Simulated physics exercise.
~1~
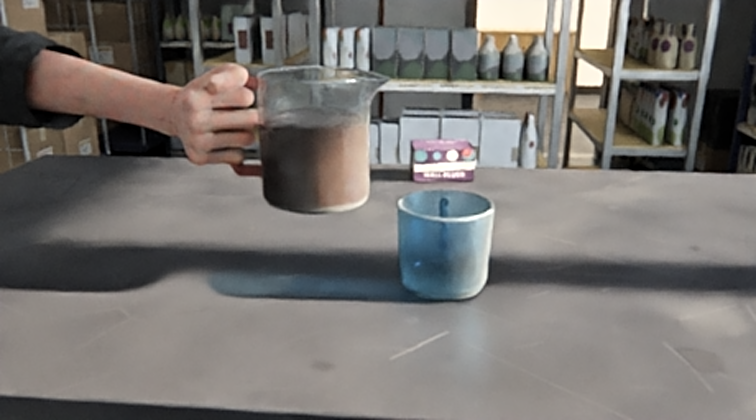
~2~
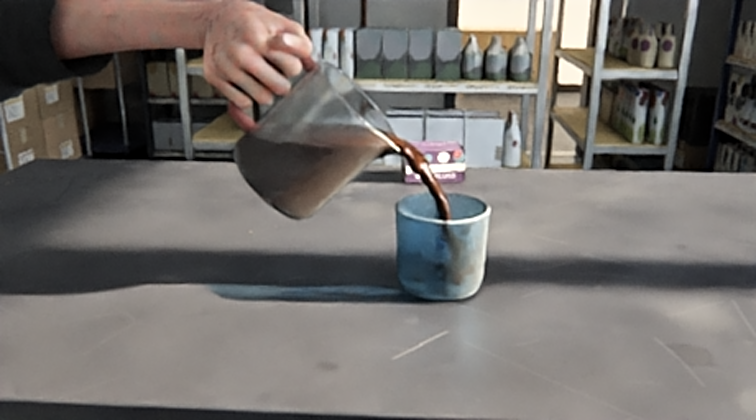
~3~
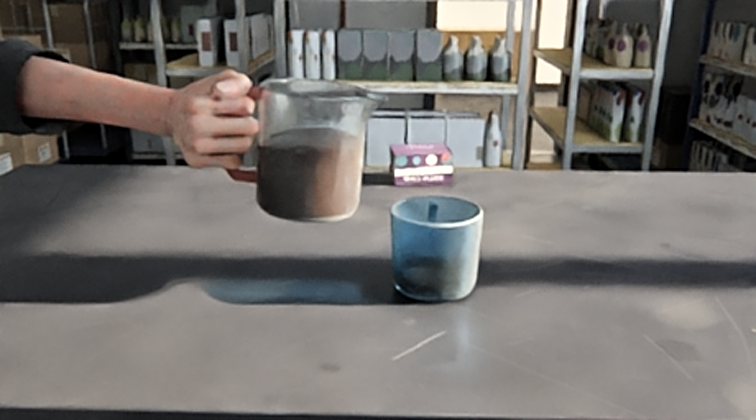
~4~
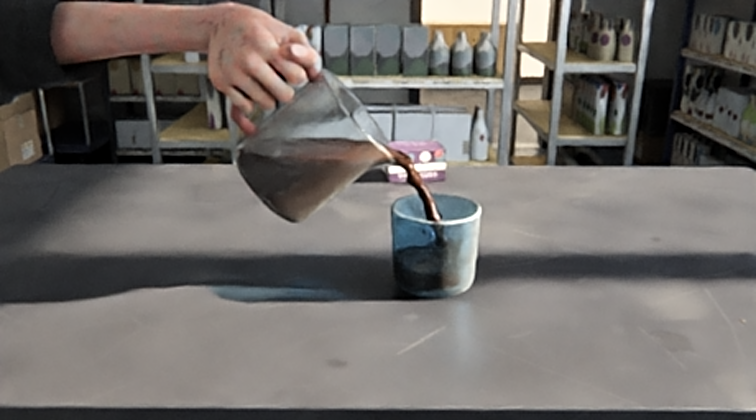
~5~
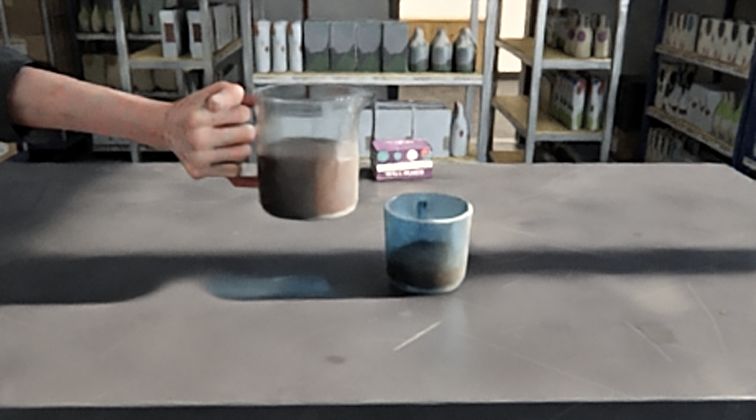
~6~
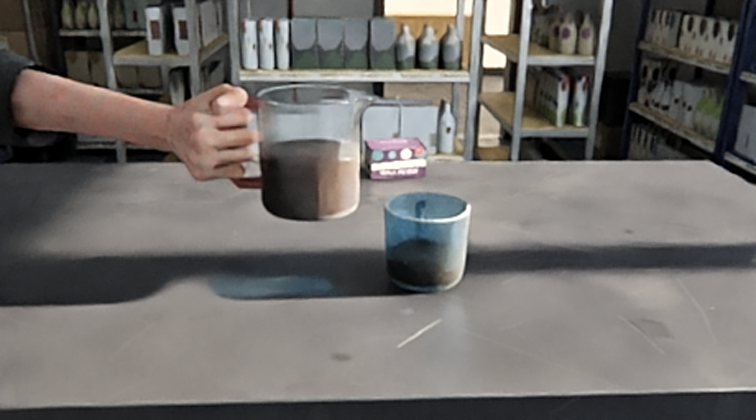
A hand tipped a clear jug of brown coffee over a bluish glass mug on a grey worktop, levelled it, then poured a second time and straightened it again, leaving the mug partly filled and plenty of coffee still in the raised jug.
